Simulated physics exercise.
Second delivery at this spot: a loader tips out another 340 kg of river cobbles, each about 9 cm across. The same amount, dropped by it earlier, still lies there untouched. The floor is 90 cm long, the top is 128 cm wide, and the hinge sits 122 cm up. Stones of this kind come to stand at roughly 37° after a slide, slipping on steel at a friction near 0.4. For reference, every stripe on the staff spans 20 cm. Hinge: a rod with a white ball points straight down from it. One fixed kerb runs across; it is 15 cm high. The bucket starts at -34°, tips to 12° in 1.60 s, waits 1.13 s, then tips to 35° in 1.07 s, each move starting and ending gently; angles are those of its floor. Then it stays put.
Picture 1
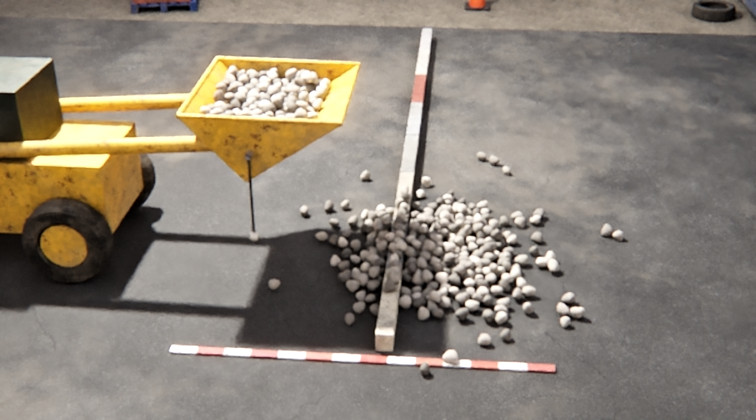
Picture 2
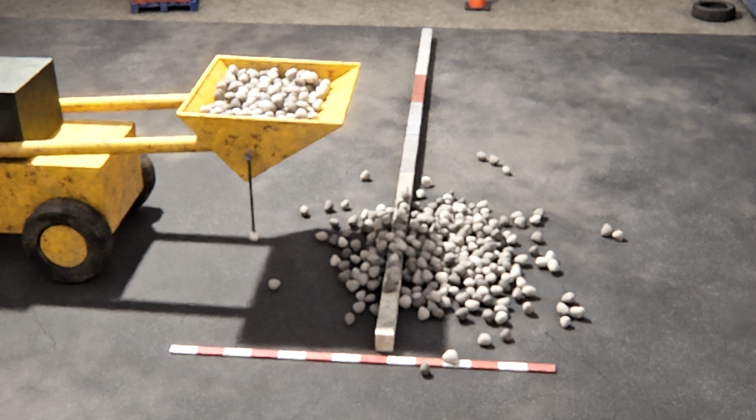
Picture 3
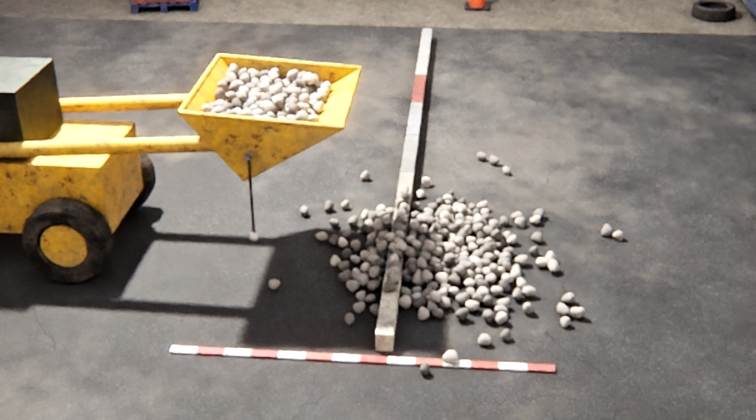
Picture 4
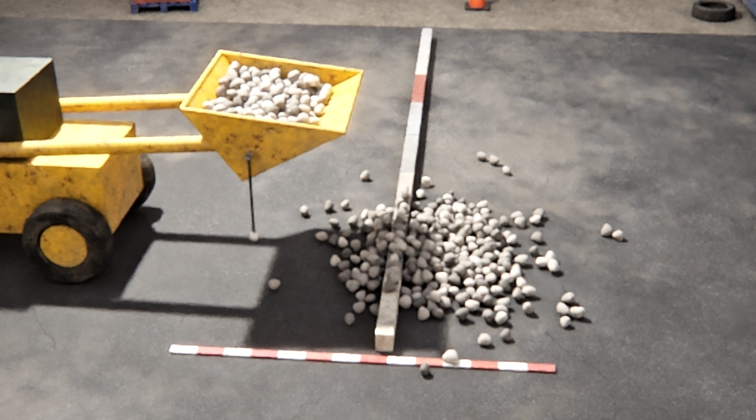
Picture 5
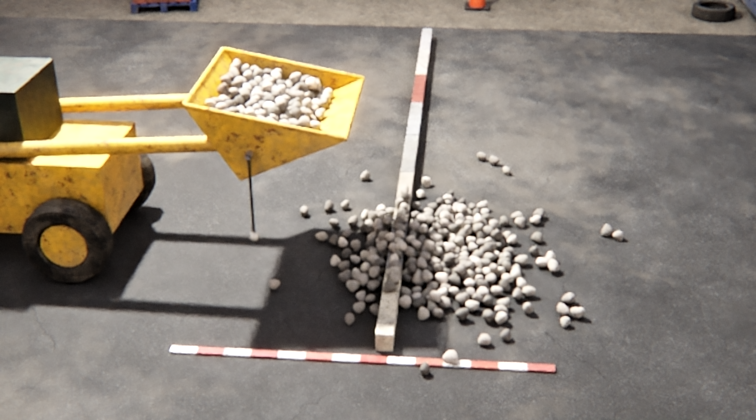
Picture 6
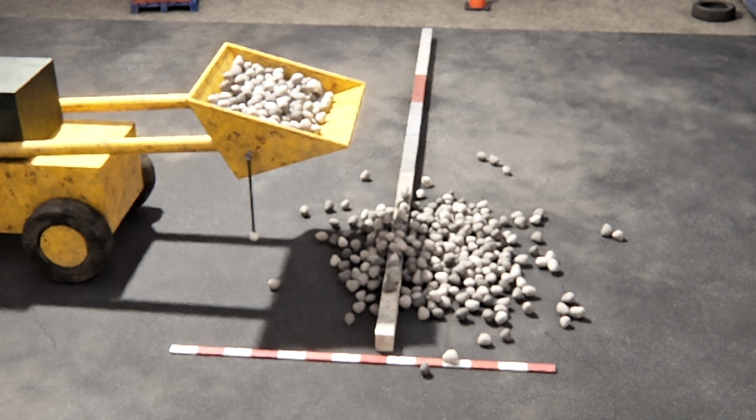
On a dark paved yard, a yellow loader slowly tilting its stone-filled bucket rightward beside cobbles heaped across a long kerb.
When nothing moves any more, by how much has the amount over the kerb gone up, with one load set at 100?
It has gone up by about 12 per cent of a load.
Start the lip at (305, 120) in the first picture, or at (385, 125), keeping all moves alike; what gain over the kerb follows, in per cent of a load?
0 % and 70 %.
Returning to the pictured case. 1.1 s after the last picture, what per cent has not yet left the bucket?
Estimate: 100 % remaining inside, roughly.
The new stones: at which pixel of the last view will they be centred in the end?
The middle ends up near (365, 241).
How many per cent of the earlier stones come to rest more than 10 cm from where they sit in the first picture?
Close to 5 per cent.
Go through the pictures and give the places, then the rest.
In the first frame, the bucket is at -34°, its lip at (342, 124); the top of the load is at (272, 79). The earlier load is highest near (399, 233), 20 cm above ground level, 27 % on this side of the kerb, 73 % over the kerb.
In the second frame, the bucket is at -33°, its lip at (342, 125); the top of the load is at (264, 80).
In the third frame, the bucket is at -31°, its lip at (343, 128); the top of the load is at (251, 78).
The fourth frame shows lip at (345, 133), floor tilted -28°, highest stones at (234, 78).
In the fifth frame, the bucket is at -24°, its lip at (347, 139); the top of the load is at (236, 76).
The sixth frame shows lip at (348, 147), floor tilted -19°, highest stones at (238, 73).
Then, 0.6 s after the last picture the floor is at 5°; in per cent of one load, 100 in the bucket, 27 on this side of the kerb, 73 over the kerb; the foremost stones are at (577, 277).
Then, 1.1 s after the last picture the floor is at 12°; in per cent of one load, 99 in the bucket, 28 on this side of the kerb, 73 over the kerb; the foremost stones are at (577, 277).
Then, 3.7 s after the last picture the floor is at 35°; in per cent of one load, 0 in the bucket, 119 on this side of the kerb, 81 over the kerb; the foremost stones are at (577, 277).
Then, 6.4 s after the last picture the floor is at 35°; in per cent of one load, 0 in the bucket, 115 on this side of the kerb, 85 over the kerb; the foremost stones are at (577, 277). Net gain over the kerb, 12.
